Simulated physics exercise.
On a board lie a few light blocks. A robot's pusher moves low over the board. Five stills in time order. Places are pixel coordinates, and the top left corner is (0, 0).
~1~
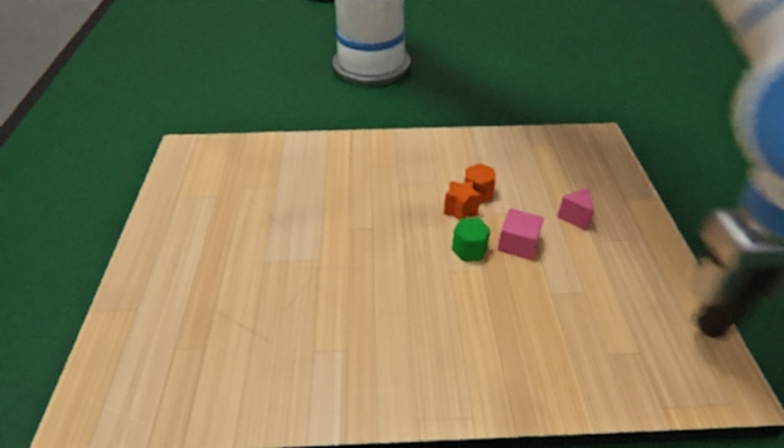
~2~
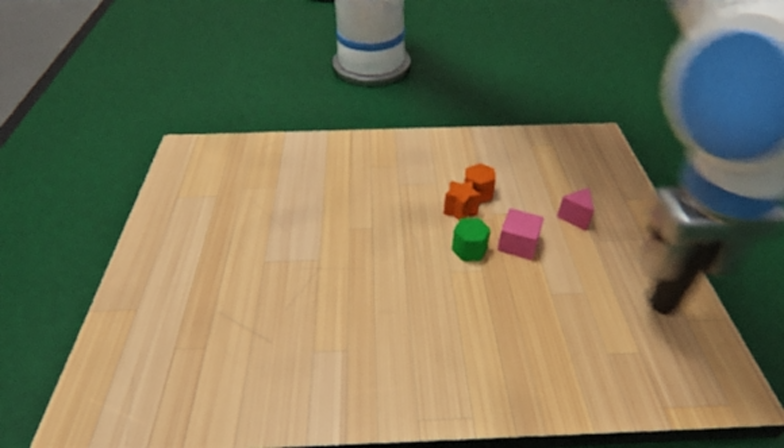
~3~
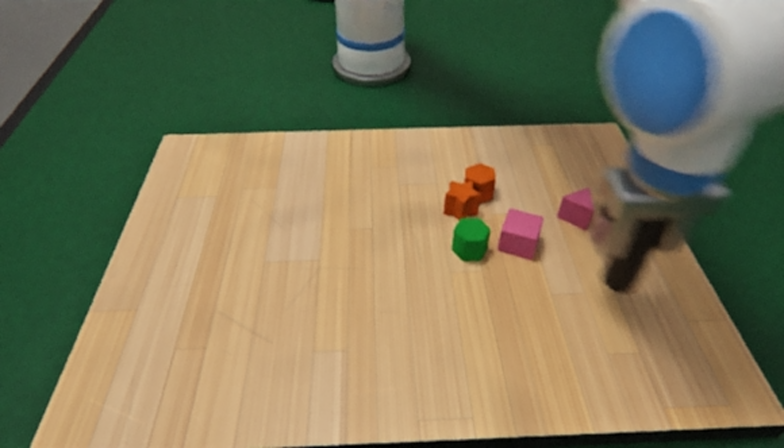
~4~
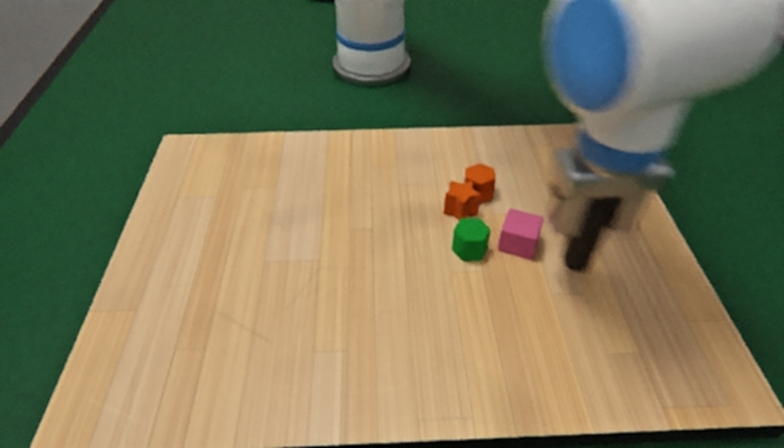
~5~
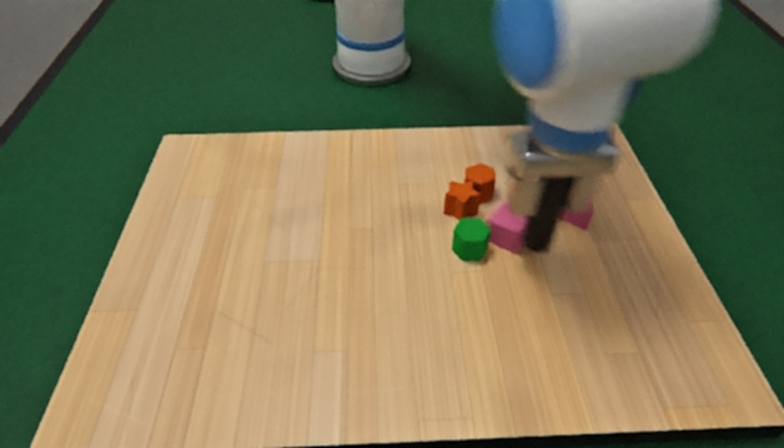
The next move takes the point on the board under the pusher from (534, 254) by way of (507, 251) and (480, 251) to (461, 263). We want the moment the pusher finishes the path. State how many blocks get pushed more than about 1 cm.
The count is two.
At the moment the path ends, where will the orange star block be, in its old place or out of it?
Put simply, it stays right there.
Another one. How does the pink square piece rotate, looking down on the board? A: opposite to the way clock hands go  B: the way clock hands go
B: The way clock hands go.
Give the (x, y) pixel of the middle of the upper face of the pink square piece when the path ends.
I'd say the pink square piece ends with its top centre at (491, 206).
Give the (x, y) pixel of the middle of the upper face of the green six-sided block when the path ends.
Its top middle is near (432, 232).
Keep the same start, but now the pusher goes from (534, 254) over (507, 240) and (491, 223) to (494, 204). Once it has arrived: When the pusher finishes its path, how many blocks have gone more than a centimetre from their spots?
I foresee three or more blocks being moved.
The first path, step by step. Halfway along, pusher at (495, 238); green six-sided block at (463, 228); pink square piece at (492, 206), turned 50° clockwise.
At the end, pusher at (462, 251); orange star block still; green six-sided block at (432, 232), turned 40° clockwise; pink square piece at (491, 206), turned 50° clockwise.
